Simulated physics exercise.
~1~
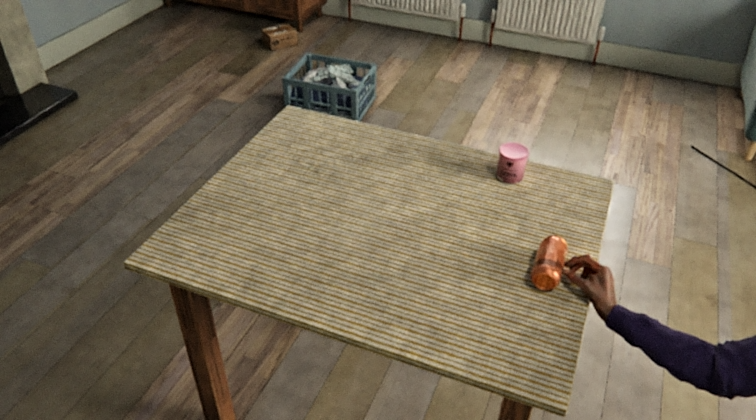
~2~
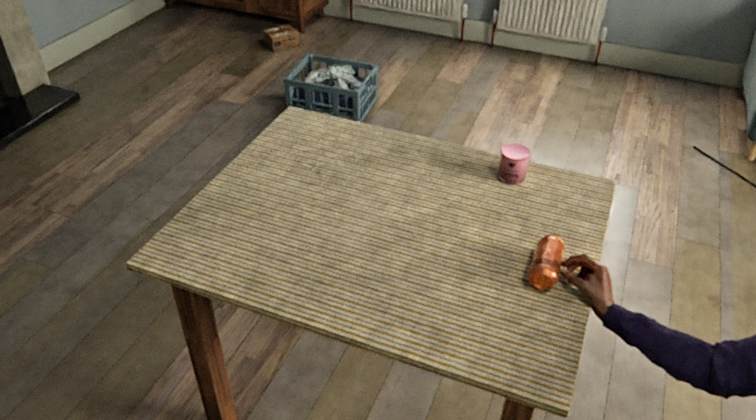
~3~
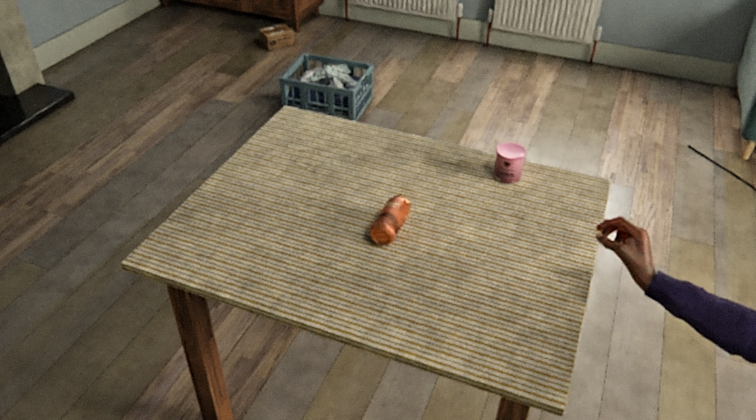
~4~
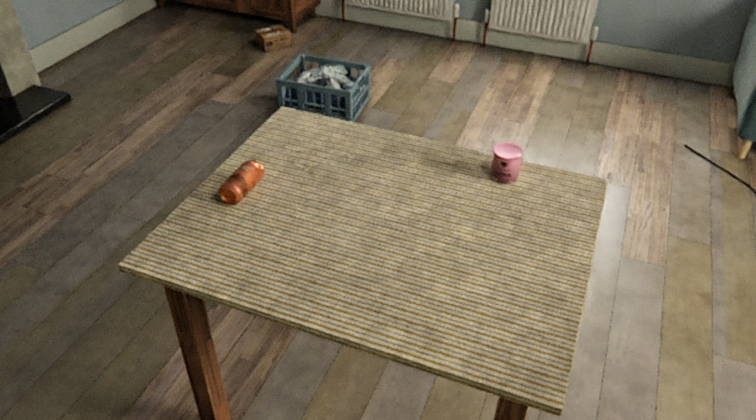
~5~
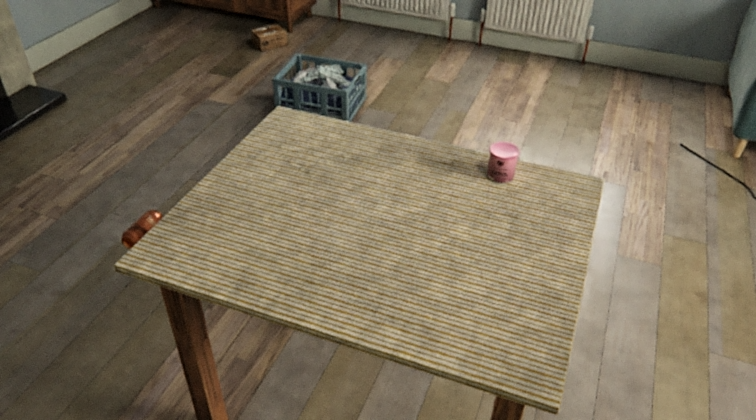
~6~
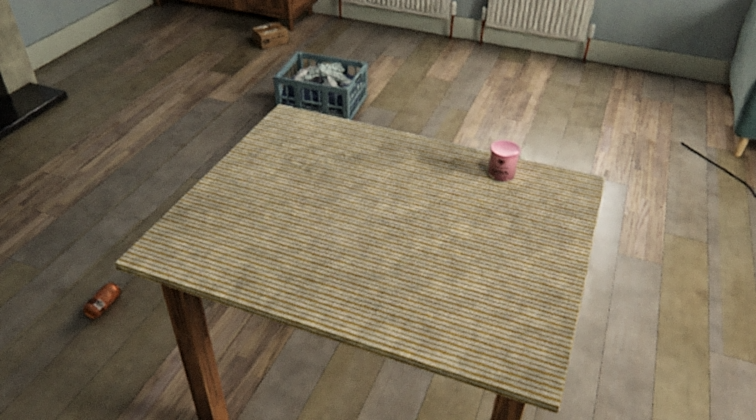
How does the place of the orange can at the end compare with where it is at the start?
At the start the orange can lies on the table near its right edge, beside the hand. At the end it is off the table, down on the floor to the left.
